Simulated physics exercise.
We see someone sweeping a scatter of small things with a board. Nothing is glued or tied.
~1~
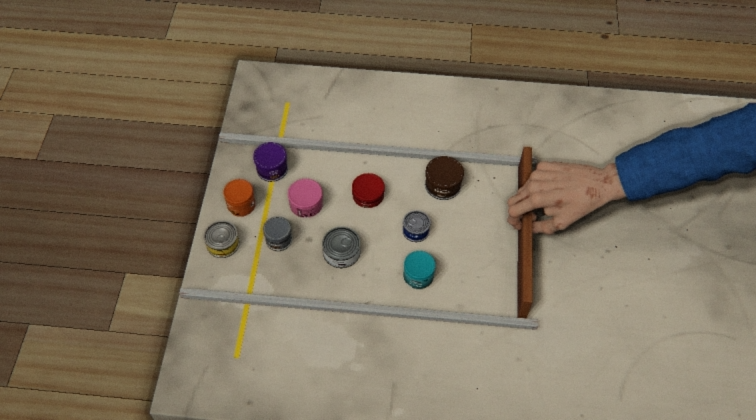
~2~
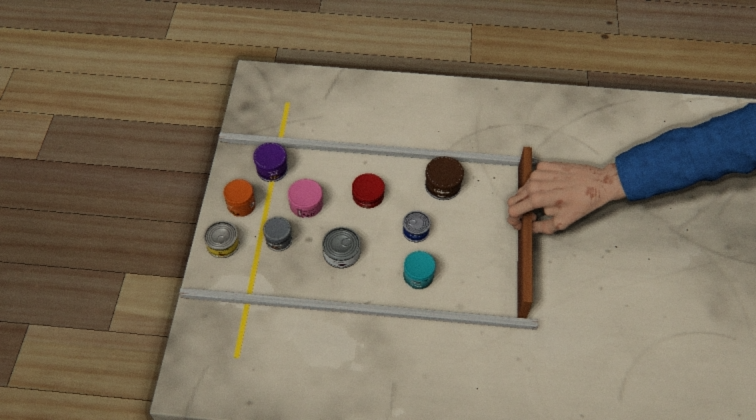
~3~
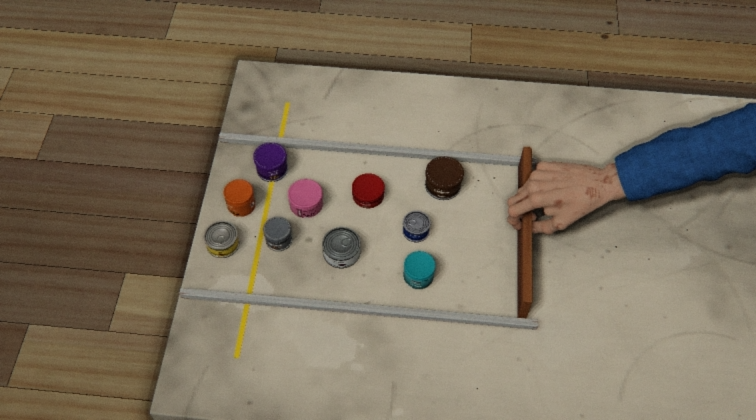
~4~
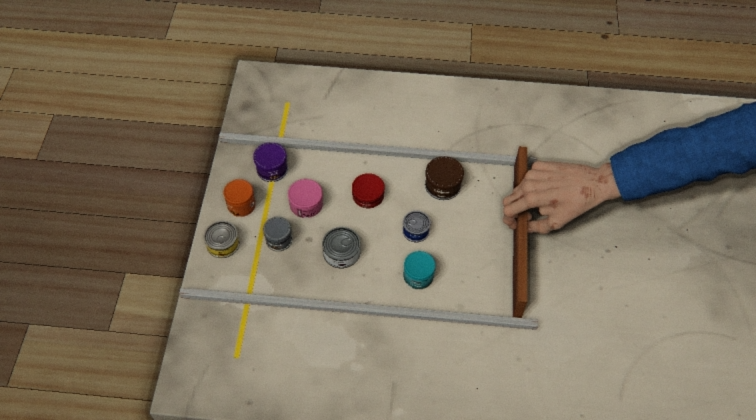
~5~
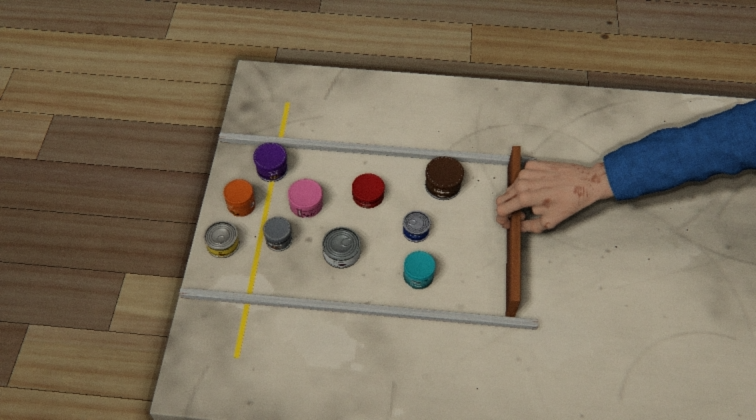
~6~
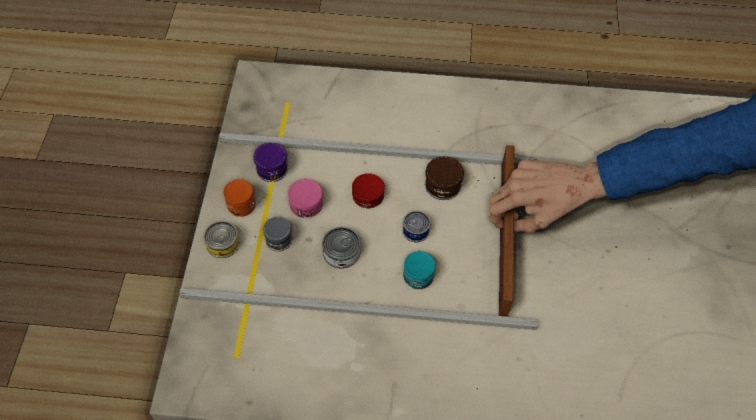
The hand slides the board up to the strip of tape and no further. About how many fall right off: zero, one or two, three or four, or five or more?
In the end the number that fall off is one or two.
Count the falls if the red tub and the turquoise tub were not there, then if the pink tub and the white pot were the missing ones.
Fallen: 0, and 0 in the other try.
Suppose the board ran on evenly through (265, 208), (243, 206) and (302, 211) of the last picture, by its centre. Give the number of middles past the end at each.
Past the end: 1, 5 and 0.
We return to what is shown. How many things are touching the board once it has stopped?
4 of them.
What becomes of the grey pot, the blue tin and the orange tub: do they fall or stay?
The grey pot stays on; the blue tin holds on; the orange tub drops off.
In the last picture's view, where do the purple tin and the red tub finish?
The purple tin stops around (221, 158); the red tub around (253, 190).
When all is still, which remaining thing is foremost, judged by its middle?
Foremost is the yellow tin.
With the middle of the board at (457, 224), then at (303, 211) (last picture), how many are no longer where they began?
1 and 10.
Early on, none off yet; yellow tin at rest near (222, 239); orange tub at rest near (240, 198); purple tin at rest near (271, 162).
Finally, the number that fall off is one or two; lost, orange tub.
